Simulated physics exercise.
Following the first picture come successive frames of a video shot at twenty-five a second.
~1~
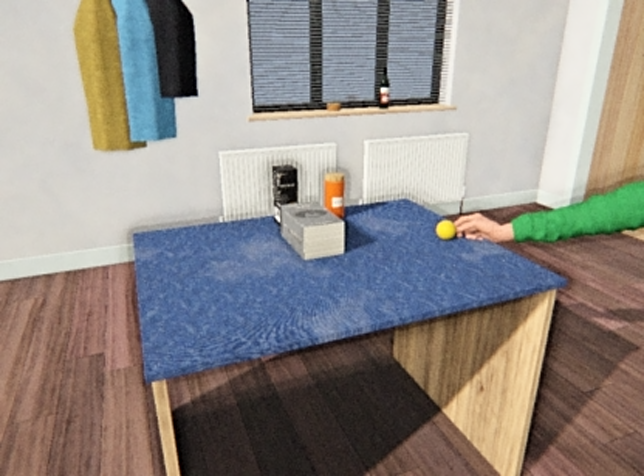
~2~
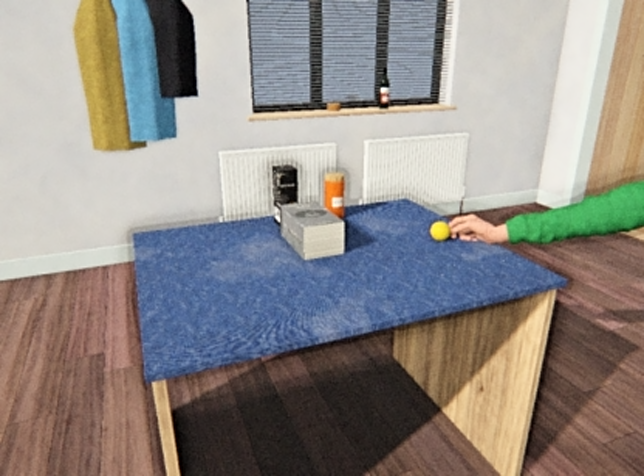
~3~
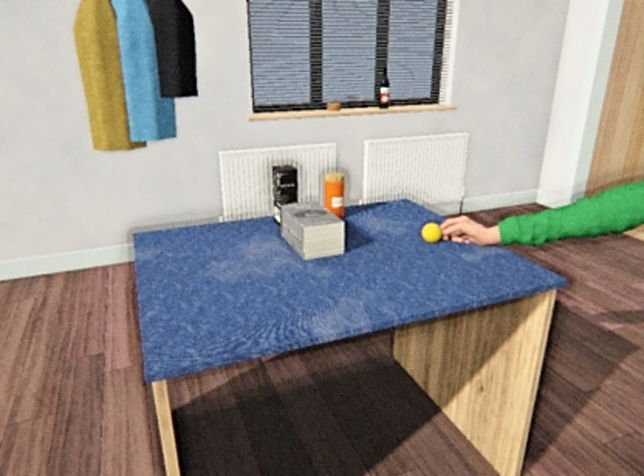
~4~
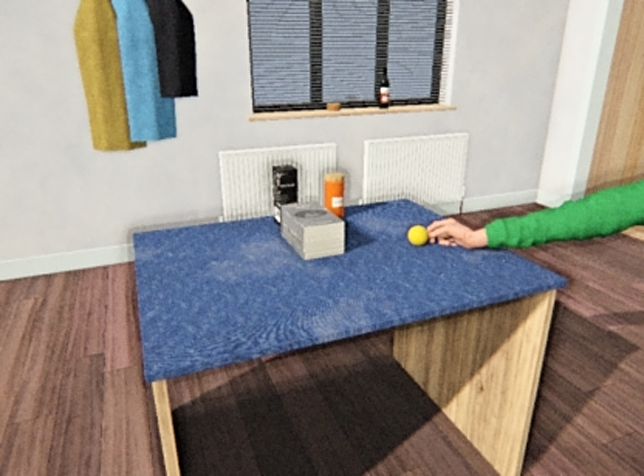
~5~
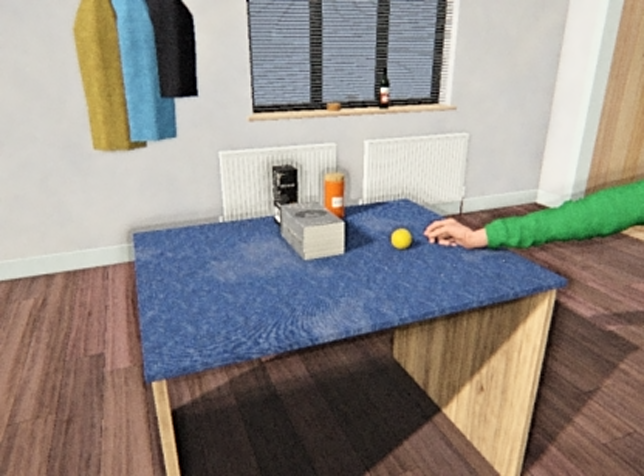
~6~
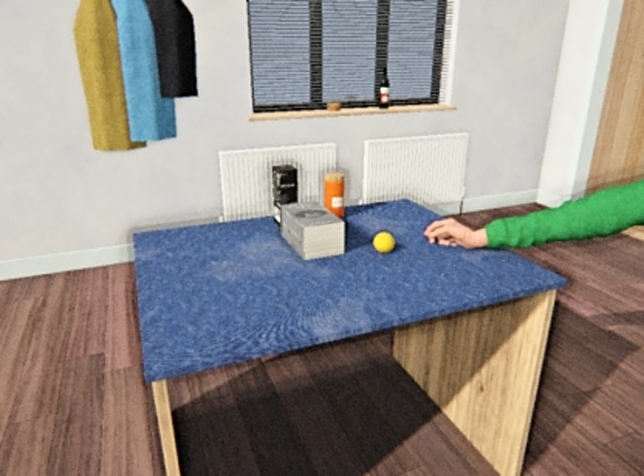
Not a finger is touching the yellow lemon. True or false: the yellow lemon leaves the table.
True.
Then, 0.20 s past the last view, yellow lemon displaced well along near (291, 261).
Then, 0.40 s past the last view, yellow lemon displaced well along near (182, 283).
Then, 0.70 s past the last view, yellow lemon now off the table.
Then, 0.90 s past the last view, things are still on the move.
Finally, off the table, yellow lemon.
